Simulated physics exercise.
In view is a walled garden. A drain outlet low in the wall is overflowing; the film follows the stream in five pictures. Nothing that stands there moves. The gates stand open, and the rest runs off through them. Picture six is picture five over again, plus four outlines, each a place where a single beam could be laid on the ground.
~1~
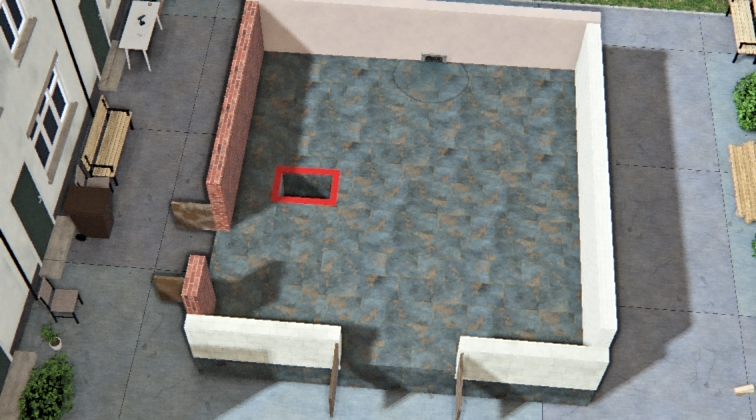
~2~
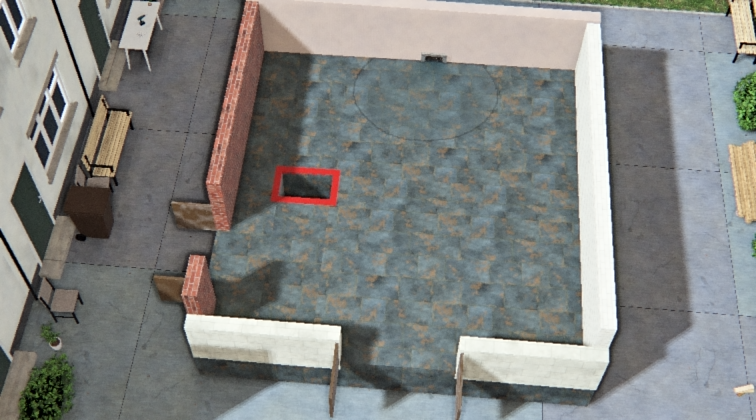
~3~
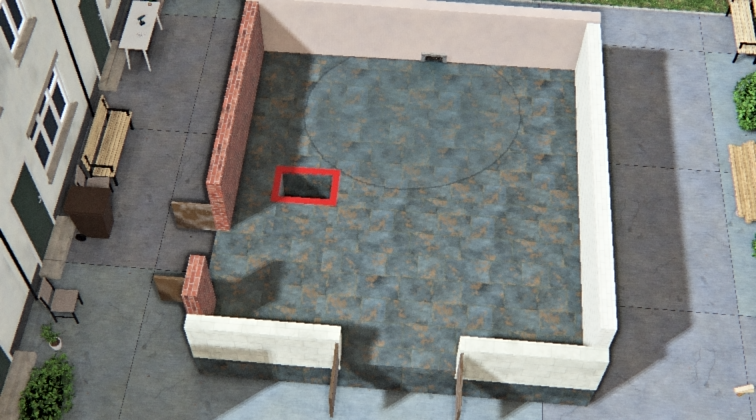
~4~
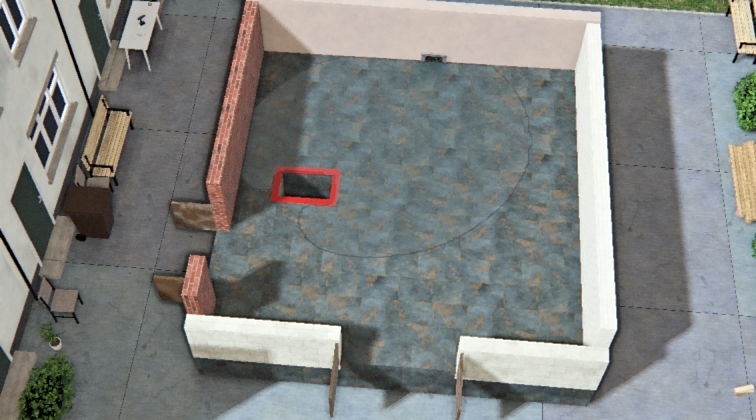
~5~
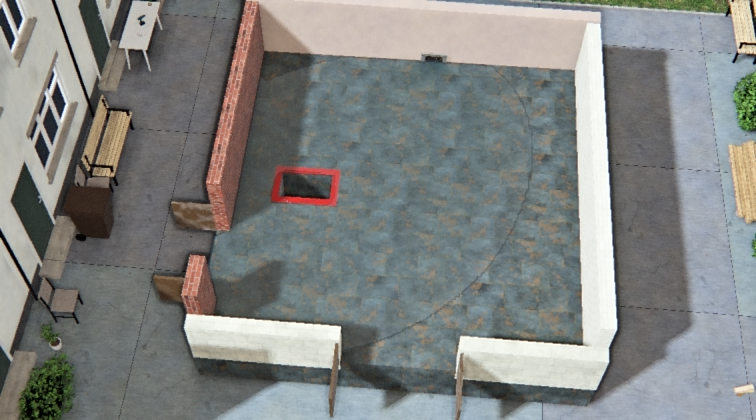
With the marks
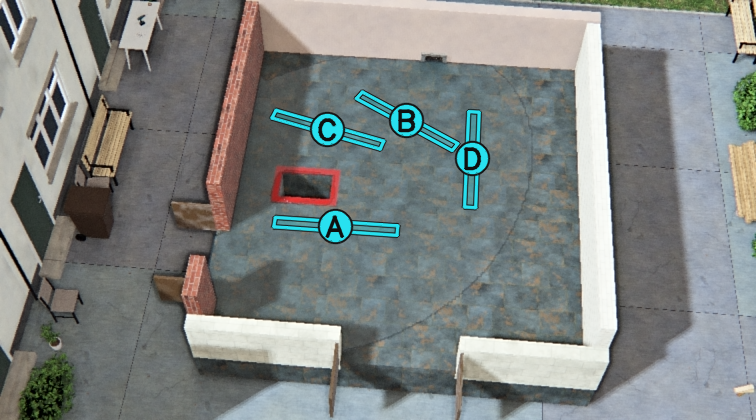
In a walled garden, water spreads from the back wall across the paving, reaching the red-edged gully.
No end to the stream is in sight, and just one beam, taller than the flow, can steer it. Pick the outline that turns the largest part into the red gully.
A is best.
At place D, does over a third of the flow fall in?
No, it does not.
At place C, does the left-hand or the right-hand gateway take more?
More leaves on the left.
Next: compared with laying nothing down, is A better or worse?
Place A is better.
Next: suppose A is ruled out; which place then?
Place D.
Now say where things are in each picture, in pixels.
Outfall at (434, 58); red gully at (306, 186); open gate at (223, 265); open gate at (399, 354); front seen at (412, 93), 3 % of the ground wet; red gully still dry, in the first picture.
Front seen at (386, 128), 11 % of the ground wet; red gully still dry, in the second picture.
Front seen at (329, 158), 25 % of the ground wet; red gully still dry, in the third picture.
Front seen at (314, 237), 44 % of the ground wet; red gully taking water, in the fourth picture.
Front seen at (211, 293), 67 % of the ground wet; red gully taking water, in the fifth picture.
On the marked copy, A from (274, 222) to (397, 230); B from (359, 95) to (455, 147); C from (274, 114) to (381, 145); D from (470, 207) to (473, 111).
Choosing A, about 42 % of the stream goes into the red gully, about 58 % out by the gates.
Choosing B, about 11 % of the stream goes into the red gully, about 88 % out by the gates.
Choosing C, about 15 % of the stream goes into the red gully, about 84 % out by the gates.
Choosing D, about 27 % of the stream goes into the red gully, about 73 % out by the gates.
